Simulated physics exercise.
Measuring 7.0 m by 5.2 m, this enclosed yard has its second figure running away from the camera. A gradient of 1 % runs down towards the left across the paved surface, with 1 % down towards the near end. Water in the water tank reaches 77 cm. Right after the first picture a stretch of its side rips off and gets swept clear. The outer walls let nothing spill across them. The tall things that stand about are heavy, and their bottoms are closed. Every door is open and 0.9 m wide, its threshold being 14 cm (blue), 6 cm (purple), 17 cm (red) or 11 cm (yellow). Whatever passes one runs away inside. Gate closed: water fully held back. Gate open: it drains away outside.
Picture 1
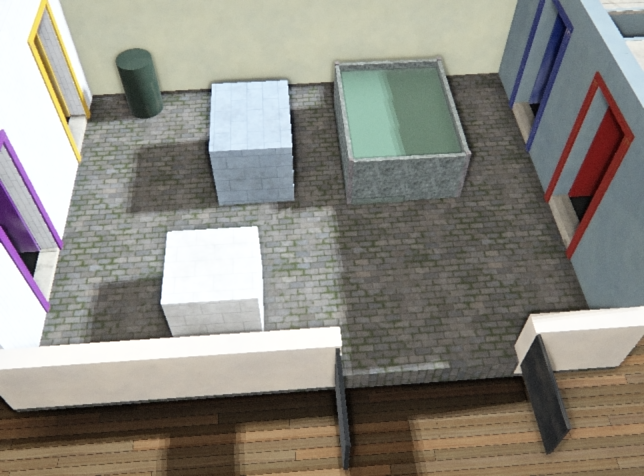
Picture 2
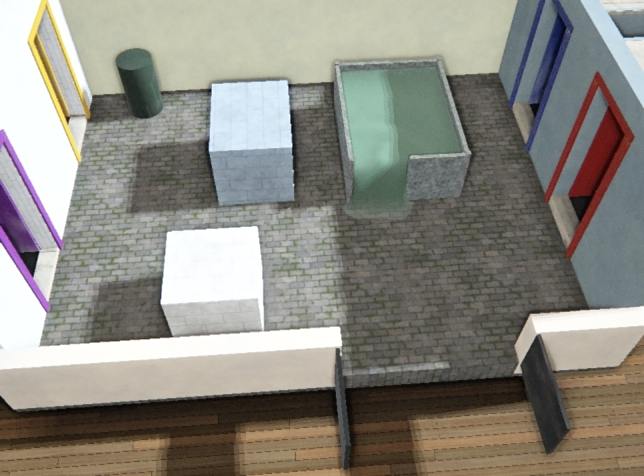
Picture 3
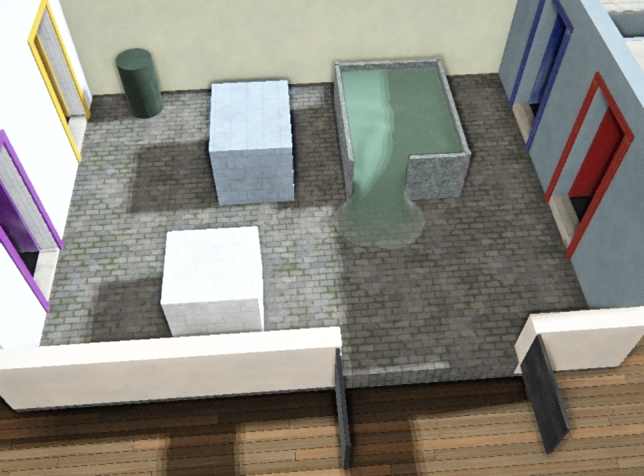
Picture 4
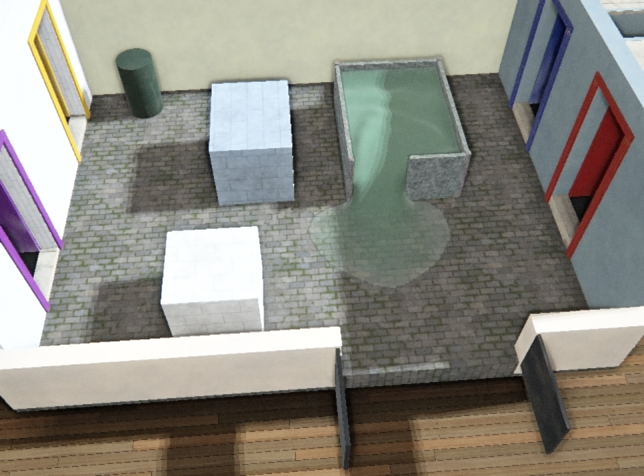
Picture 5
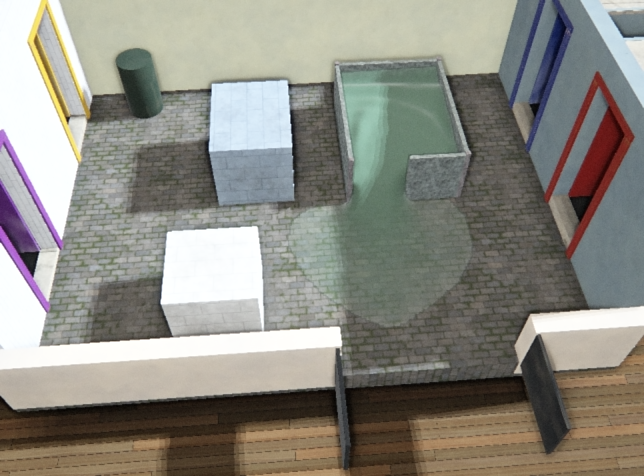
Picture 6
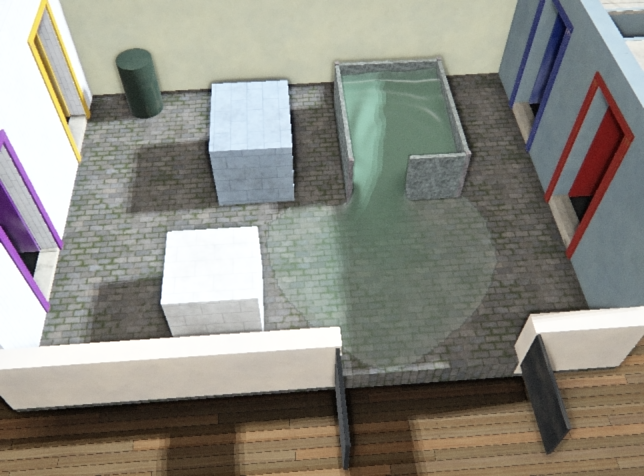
In a paved yard with coloured doorways, part of a stone tank's near side gave way, and green water poured through the gap and spread across the bricks past the white block towards the near wall.
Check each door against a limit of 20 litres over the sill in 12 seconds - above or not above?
In order: The blue door is going to hold within the limit; the purple door is going to hold within the limit; the red door is going to hold within the limit; the yellow door is going to hold within the limit.
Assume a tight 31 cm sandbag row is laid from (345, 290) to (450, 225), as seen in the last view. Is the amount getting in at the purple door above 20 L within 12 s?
Note, purple vs limit: Higher.
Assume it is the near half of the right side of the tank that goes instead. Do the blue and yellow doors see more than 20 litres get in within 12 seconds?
Against that limit: Blue above, yellow under.
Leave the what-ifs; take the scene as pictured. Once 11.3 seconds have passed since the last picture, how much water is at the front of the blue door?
0.5 cm.
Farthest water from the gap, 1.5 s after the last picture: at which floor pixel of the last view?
At about (33, 380).
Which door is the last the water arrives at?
That's the blue door.
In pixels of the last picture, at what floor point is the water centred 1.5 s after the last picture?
About (375, 194).
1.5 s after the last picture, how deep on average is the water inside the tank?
Some 41 cm.
Then, 0.7 s after the last picture water covers 25 % of the floor and is deepest (42 cm) near (272, 362); blue door not reached, purple door not reached, red door not reached, yellow door not reached.
Then, 1.5 s after the last picture water covers 30 % of the floor and is deepest (32 cm) near (271, 324); blue door not reached, purple door not reached, red door 1 cm at the sill, 0 L in, yellow door not reached.
Then, 2.8 s after the last picture water covers 40 % of the floor and is deepest (24 cm) near (366, 209); blue door not reached, purple door 7 cm at the sill, 1 L in, red door 3 cm at the sill, 0 L in, yellow door not reached.
Then, 6.3 s after the last picture water covers 65 % of the floor and is deepest (12 cm) near (366, 209); blue door not reached, purple door 6 cm at the sill, 2 L in, red door 1 cm at the sill, 0 L in, yellow door 3 cm at the sill, 0 L in.
Then, 11.3 s after the last picture water covers 70 % of the floor and is deepest (8 cm) near (33, 380); blue door 1 cm at the sill, 0 L in, purple door 4 cm at the sill, 2 L in, red door 1 cm at the sill, 0 L in, yellow door 5 cm at the sill, 0 L in.
